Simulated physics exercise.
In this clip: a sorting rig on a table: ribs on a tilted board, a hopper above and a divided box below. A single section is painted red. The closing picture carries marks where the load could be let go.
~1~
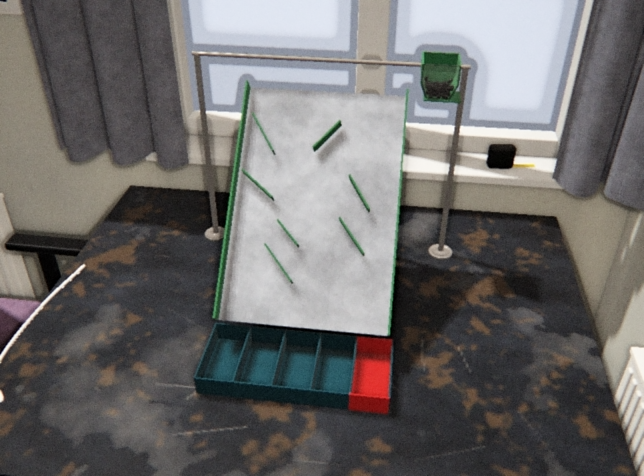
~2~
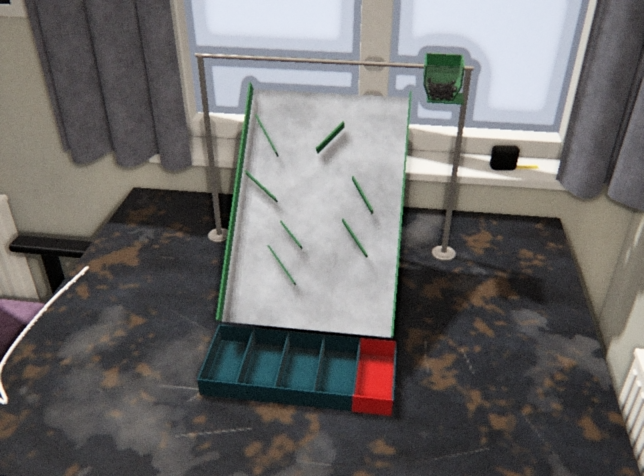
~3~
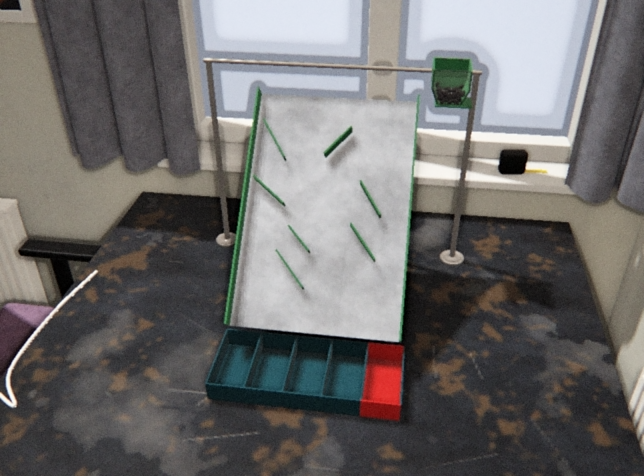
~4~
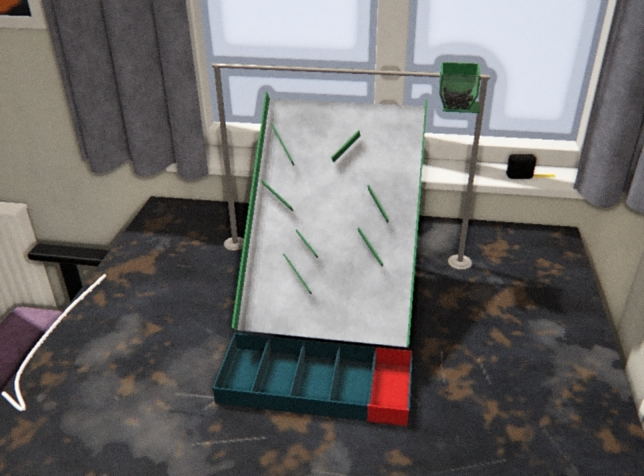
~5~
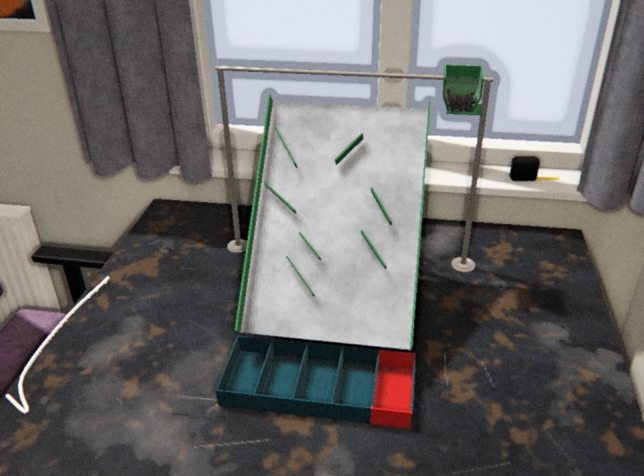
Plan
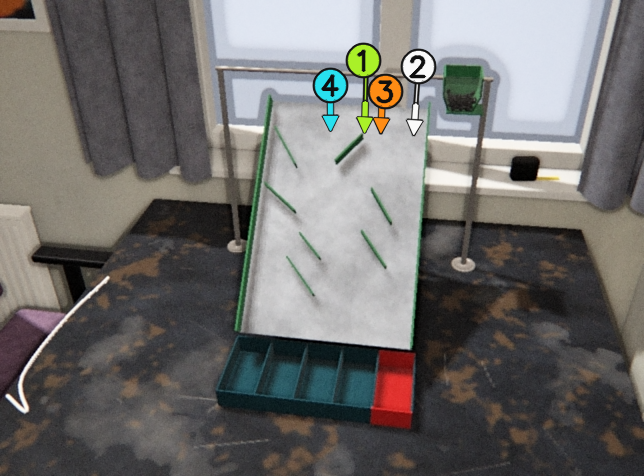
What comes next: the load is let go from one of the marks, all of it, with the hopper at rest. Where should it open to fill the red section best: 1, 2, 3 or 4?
Mark 2 does it best.
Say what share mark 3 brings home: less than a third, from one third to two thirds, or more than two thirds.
From one third to two thirds.
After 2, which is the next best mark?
Mark 3.
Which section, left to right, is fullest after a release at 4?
The fourth from the left.
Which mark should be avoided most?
Here it is mark 4.
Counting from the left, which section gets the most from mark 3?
It is the fifth one.
On the marked copy, mark 1 meets the board at (364, 127); mark 2 meets the board at (414, 129); mark 3 meets the board at (381, 127); mark 4 meets the board at (330, 125).
For mark 1, close to a third in the red section, close to two thirds in other sections.
For mark 2, all but a few in the red section, a small share outside the box.
For mark 3, close to half in the red section, close to a third in other sections, a small share outside the box.
For mark 4, only a few in the red section, all but a few in other sections.
